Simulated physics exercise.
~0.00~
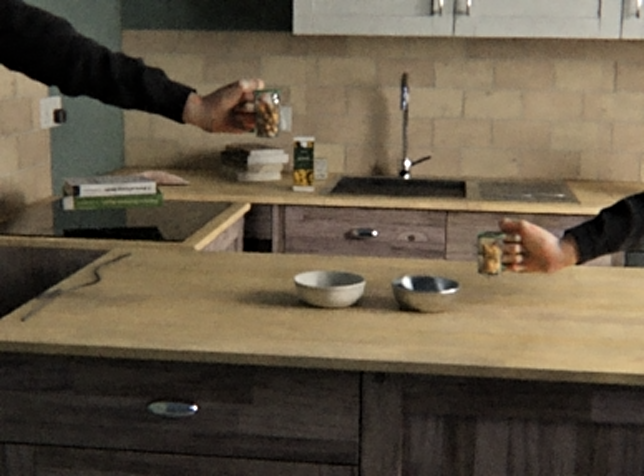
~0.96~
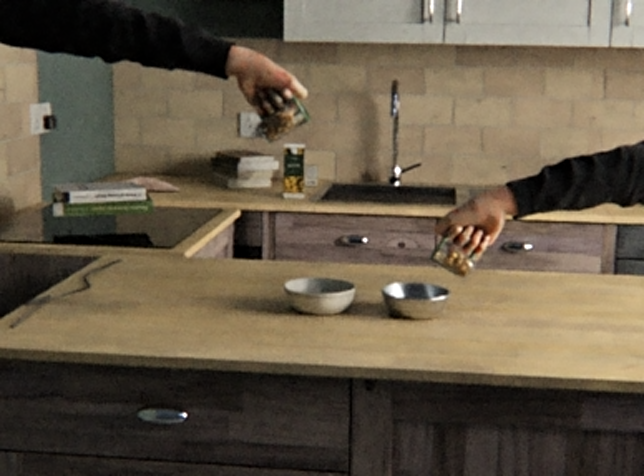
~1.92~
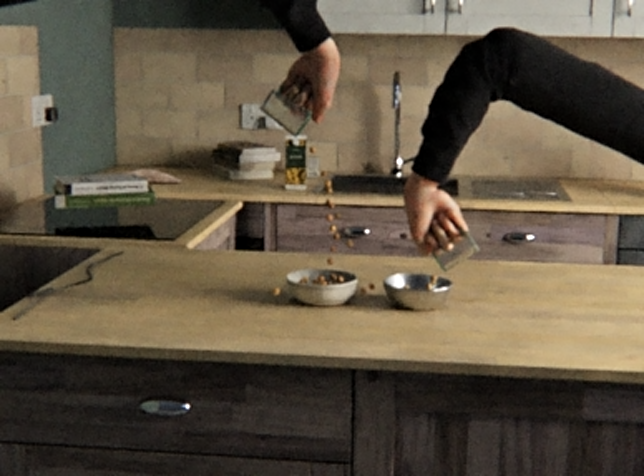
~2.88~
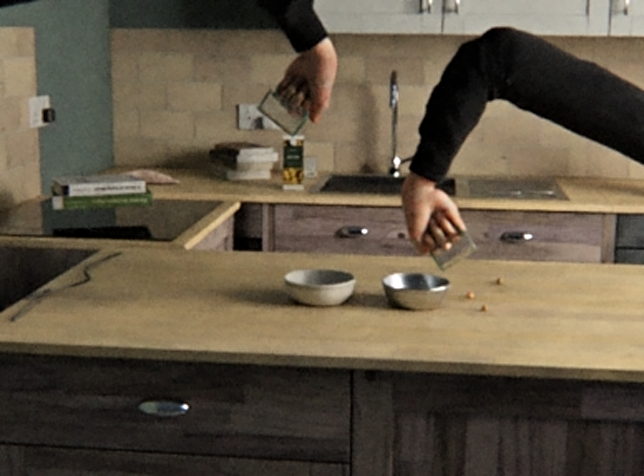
In a kitchen, two hands tip nuts into bowls, the left pour scattering some outside.
